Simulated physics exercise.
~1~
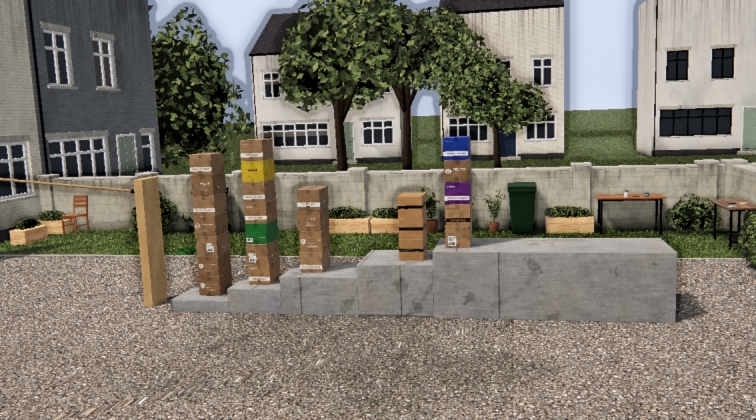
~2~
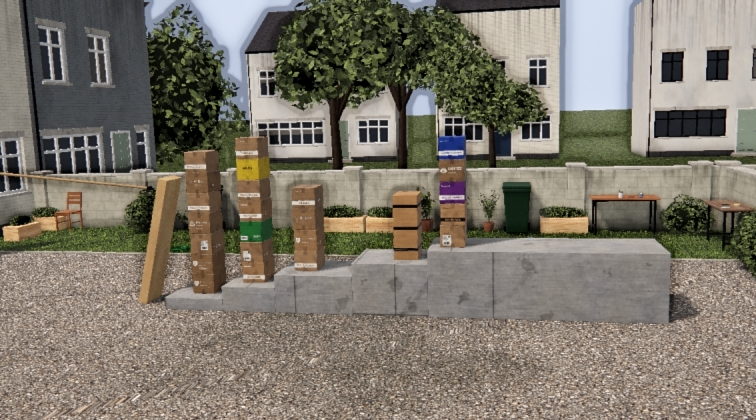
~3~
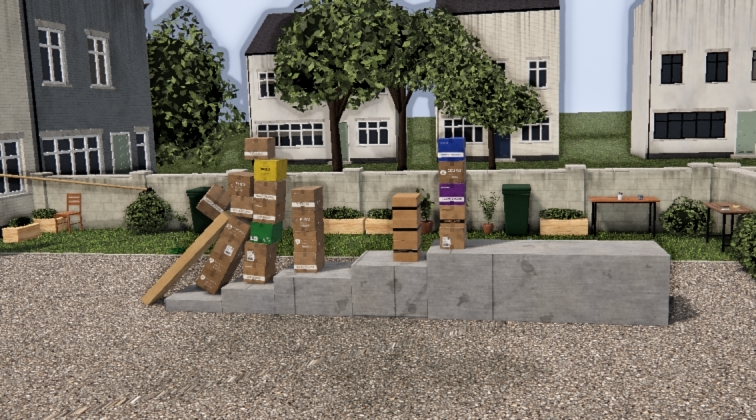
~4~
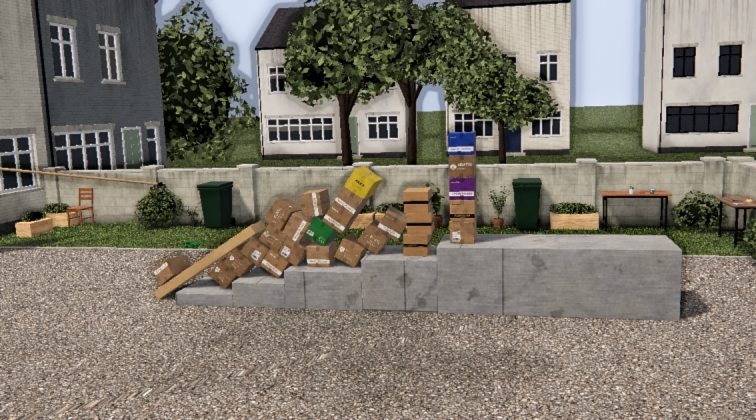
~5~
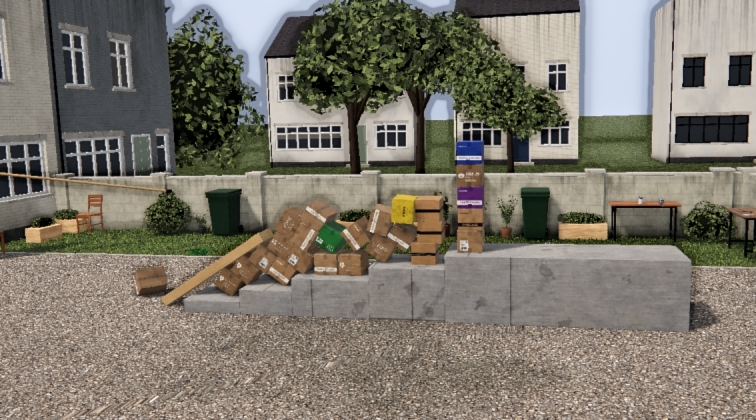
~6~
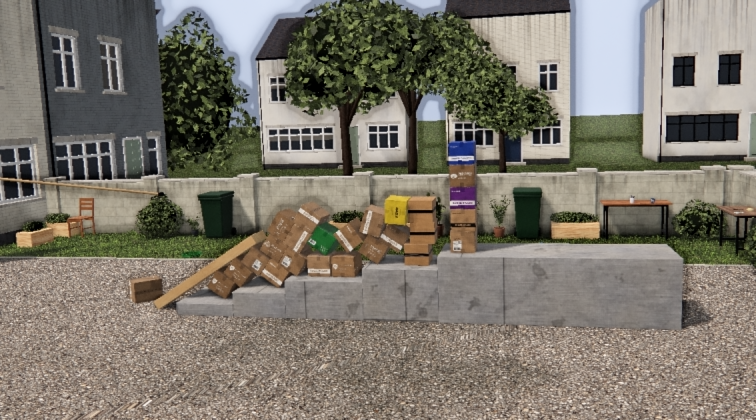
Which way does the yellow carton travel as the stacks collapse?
The yellow carton moves to the right and comes to rest on its side against the short stack.
